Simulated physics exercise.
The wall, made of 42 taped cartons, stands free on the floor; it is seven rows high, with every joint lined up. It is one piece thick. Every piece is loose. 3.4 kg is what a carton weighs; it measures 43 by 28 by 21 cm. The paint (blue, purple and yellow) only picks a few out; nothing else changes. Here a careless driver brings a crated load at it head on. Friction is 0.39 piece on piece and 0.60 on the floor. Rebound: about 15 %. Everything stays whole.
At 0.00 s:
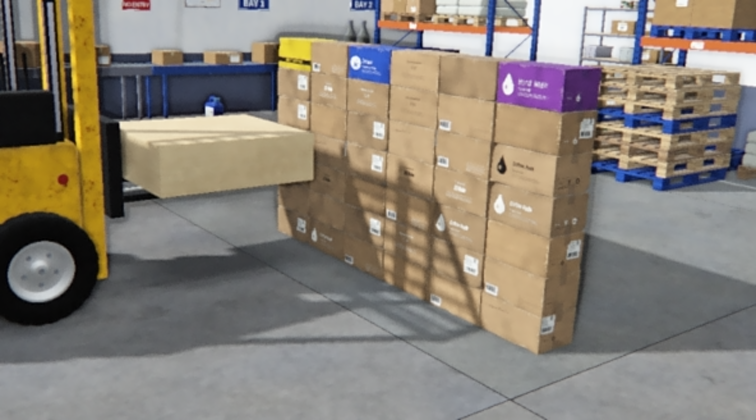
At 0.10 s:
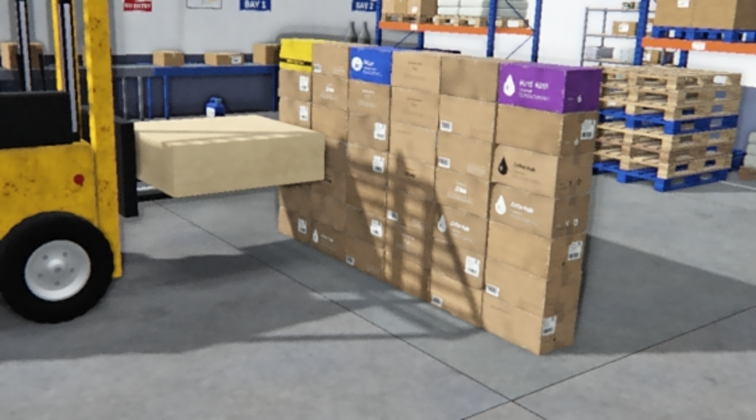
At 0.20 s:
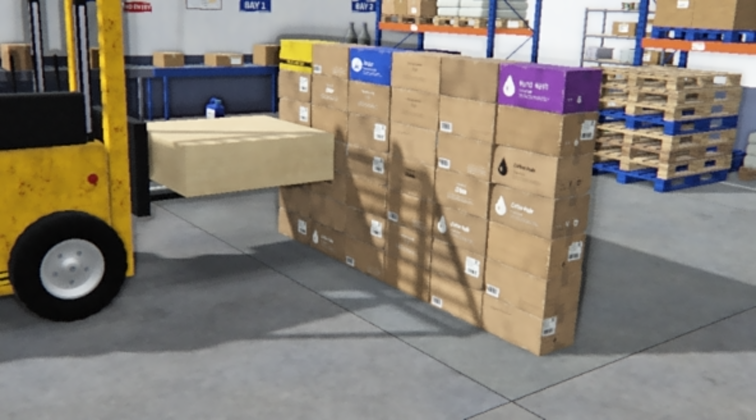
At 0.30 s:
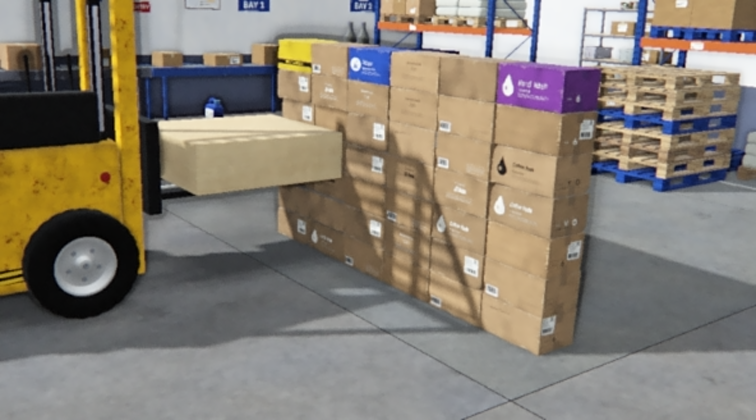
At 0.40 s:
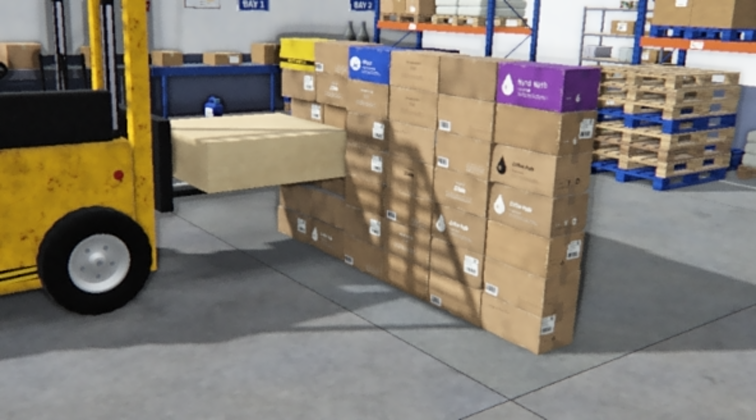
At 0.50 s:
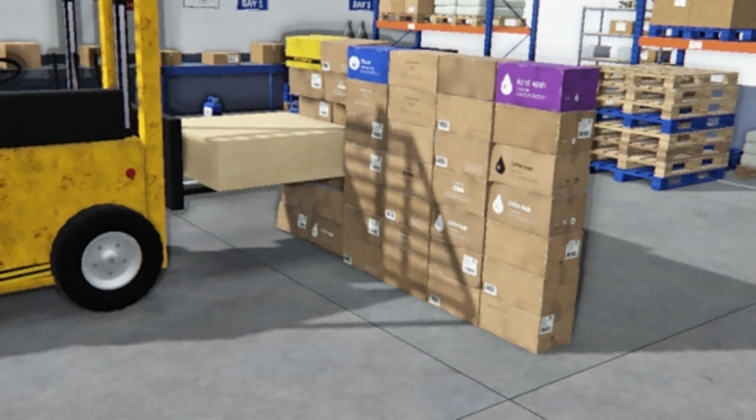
A yellow forklift carrying a pale crated load stands at the left of a warehouse, seen from a fixed, slightly raised view. Before it is a free-standing wall of brown cartons, with a yellow one at the top left, a blue one near it and a purple one at the top right. The forklift rolls rightward, and its load meets the wall's left part and pushes in, shifting and tilting cartons there.
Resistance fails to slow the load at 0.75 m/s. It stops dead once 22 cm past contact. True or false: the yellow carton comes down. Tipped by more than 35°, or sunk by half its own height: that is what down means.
True.
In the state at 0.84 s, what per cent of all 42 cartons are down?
It's 0 percent at that point.
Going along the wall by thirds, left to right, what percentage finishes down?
Left 90, middle 0, right 0 per cent.
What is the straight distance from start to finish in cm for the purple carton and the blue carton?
About: Purple 0, blue 0.
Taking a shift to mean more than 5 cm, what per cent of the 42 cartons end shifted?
Displaced: 30 %.
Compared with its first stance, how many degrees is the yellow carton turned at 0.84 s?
Roughly 20°.
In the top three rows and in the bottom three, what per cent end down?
From the top 30, from the bottom 30 per cent.
After 0.84 s, 1 of the 42 cartons down; yellow carton 18° from how it stood.
After 1.28 s, 14 of the 42 cartons down; yellow carton 68° from how it stood, 90 cm lower.
In the end (4.5 s), 13 of the 42 cartons down; yellow carton on its side; blue carton unmoved; purple carton unmoved. From the last view, middles, yellow carton near (364, 172), blue carton near (385, 64).
